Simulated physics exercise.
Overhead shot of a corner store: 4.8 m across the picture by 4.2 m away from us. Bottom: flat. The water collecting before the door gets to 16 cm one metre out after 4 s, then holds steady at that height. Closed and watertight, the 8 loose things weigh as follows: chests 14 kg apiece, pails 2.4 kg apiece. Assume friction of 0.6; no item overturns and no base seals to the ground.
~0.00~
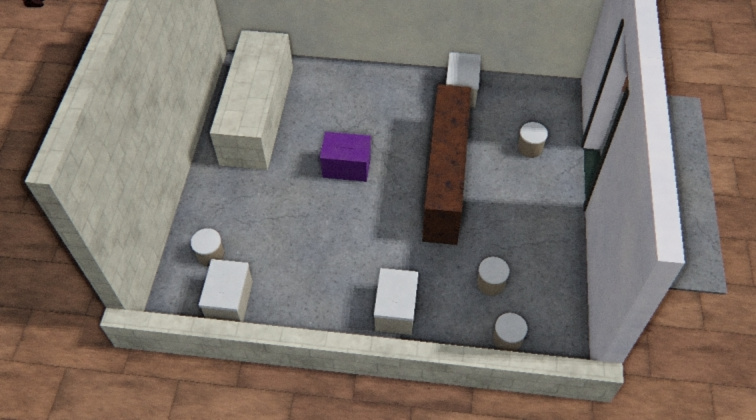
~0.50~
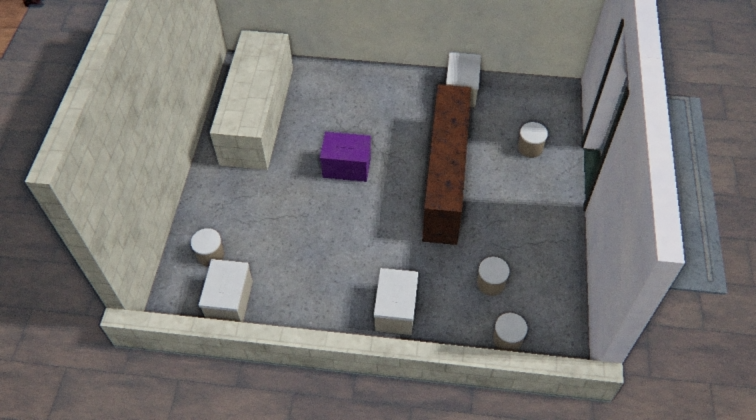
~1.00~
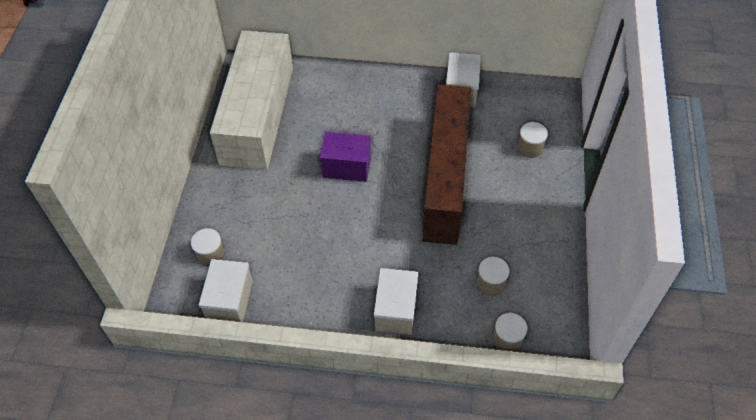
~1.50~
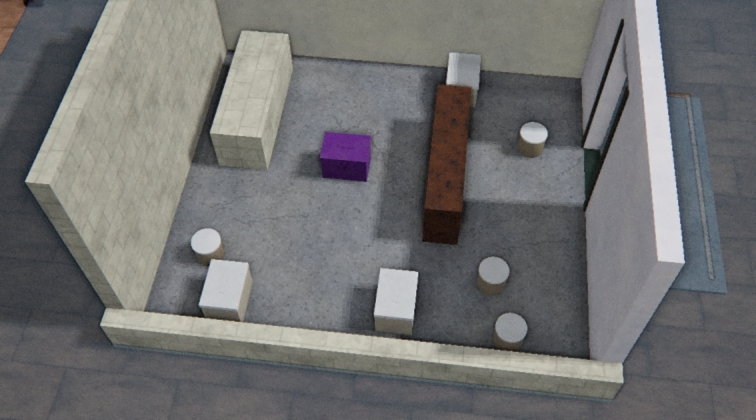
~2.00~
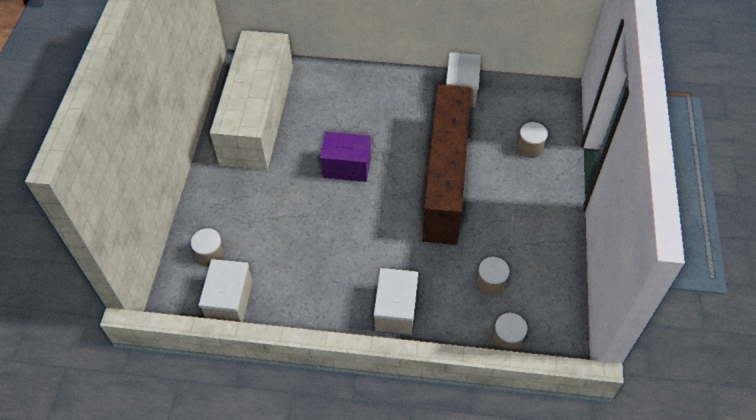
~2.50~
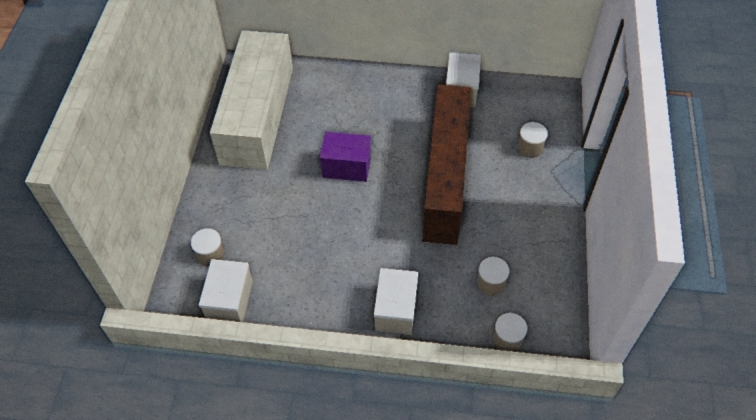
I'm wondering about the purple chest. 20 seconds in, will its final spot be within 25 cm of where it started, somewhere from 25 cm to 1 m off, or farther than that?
I reckon it won't go anywhere much.
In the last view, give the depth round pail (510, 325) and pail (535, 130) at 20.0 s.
Roughly 9 and 10 cm.
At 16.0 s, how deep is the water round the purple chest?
Depth approx. 4 cm.
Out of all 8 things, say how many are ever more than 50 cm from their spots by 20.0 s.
It adds up to 4.
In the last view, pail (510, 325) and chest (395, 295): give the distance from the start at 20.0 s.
80 cm, 50 cm.
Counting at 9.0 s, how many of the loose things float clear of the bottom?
The count is 3.
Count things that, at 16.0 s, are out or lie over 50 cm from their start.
By my reckoning, 3.
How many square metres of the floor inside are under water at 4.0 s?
Wet area: Approx. 2.5 m2.
After 4.0 s the purple chest is near (346, 147), 0.0 m from its start, aground; 0 afloat.
After 9.0 s the purple chest is near (346, 147), 0.0 m from its start, aground; 3 afloat.
After 16.0 s the purple chest is near (346, 147), 0.0 m from its start, aground; 3 afloat.
After 20.0 s the purple chest is near (346, 147), 0.0 m from its start, aground; 5 afloat.
